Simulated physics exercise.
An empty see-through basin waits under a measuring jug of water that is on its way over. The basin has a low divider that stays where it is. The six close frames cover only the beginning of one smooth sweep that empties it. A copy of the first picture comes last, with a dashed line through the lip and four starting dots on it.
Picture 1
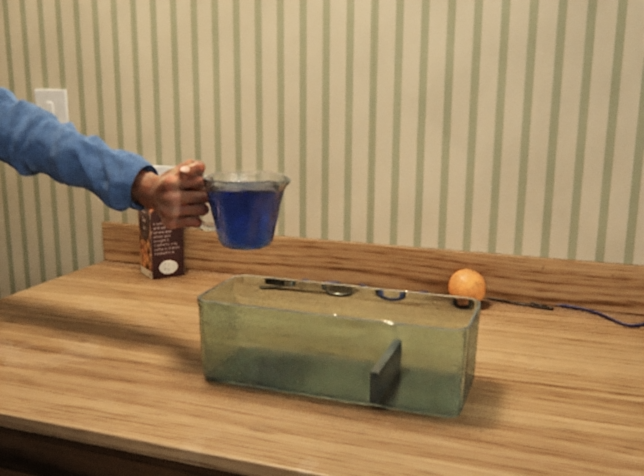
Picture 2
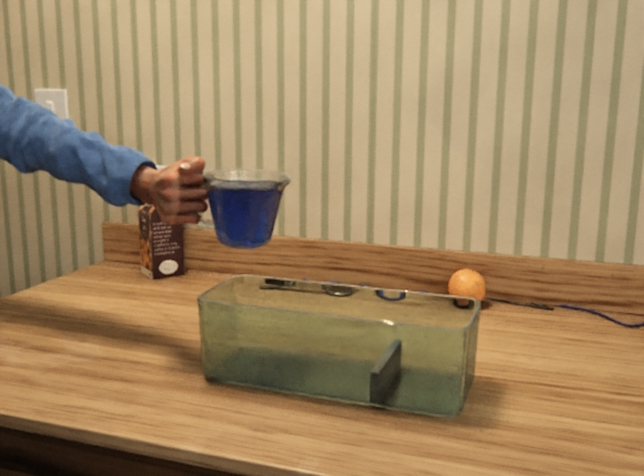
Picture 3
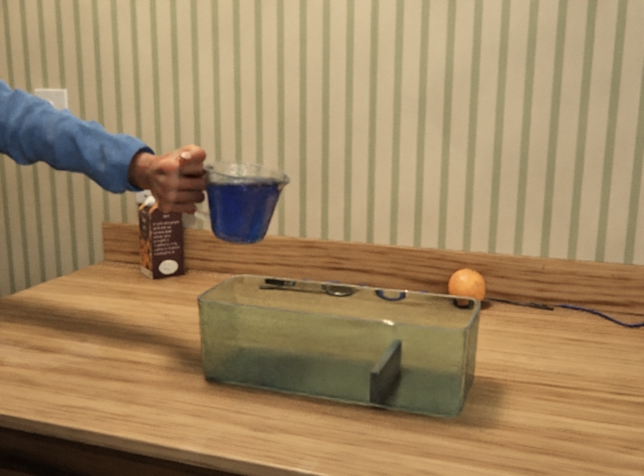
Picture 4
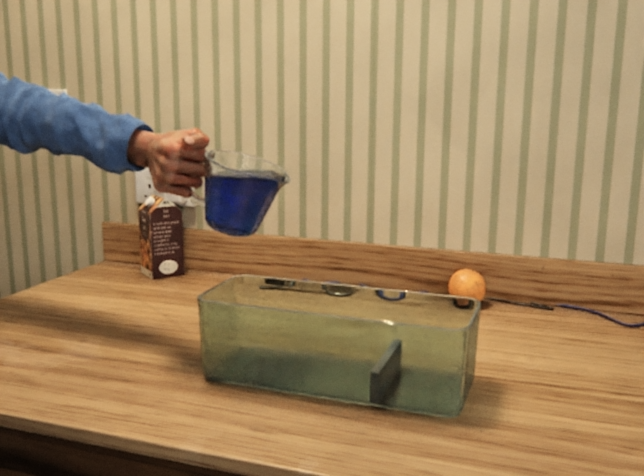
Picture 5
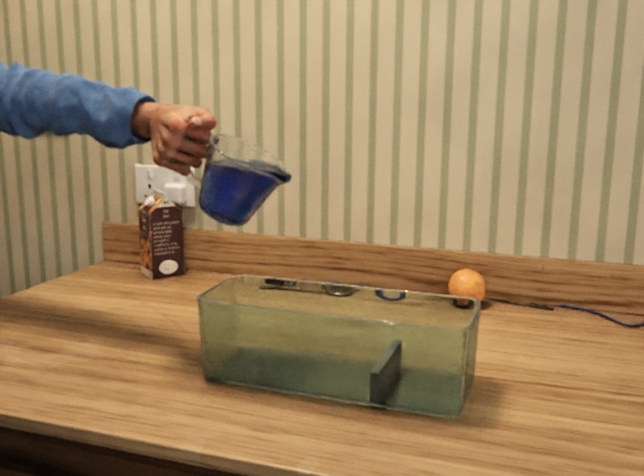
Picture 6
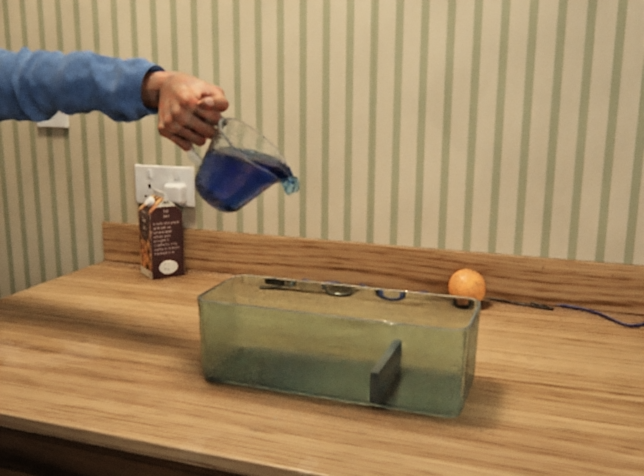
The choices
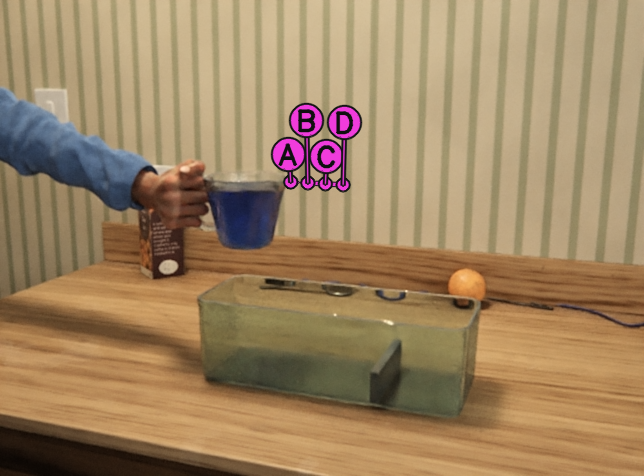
A hand tilts a jug of blue water until some just spills over its lip.
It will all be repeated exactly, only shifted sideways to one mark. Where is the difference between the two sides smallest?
Take B.
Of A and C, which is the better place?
That would be C.
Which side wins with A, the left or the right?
More ends on the left.
On the marked copy, A at (290, 181); B at (307, 182); C at (325, 183); D at (343, 184).
Choosing A, about 87 % ends left of the wall and 6 % right of it; 7 % is lost outside.
Choosing B, about 49 % ends left of the wall and 47 % right of it; 4 % is lost outside.
Choosing C, about 22 % ends left of the wall and 72 % right of it; 6 % is lost outside.
Choosing D, about 27 % ends left of the wall and 66 % right of it; 7 % is lost outside.
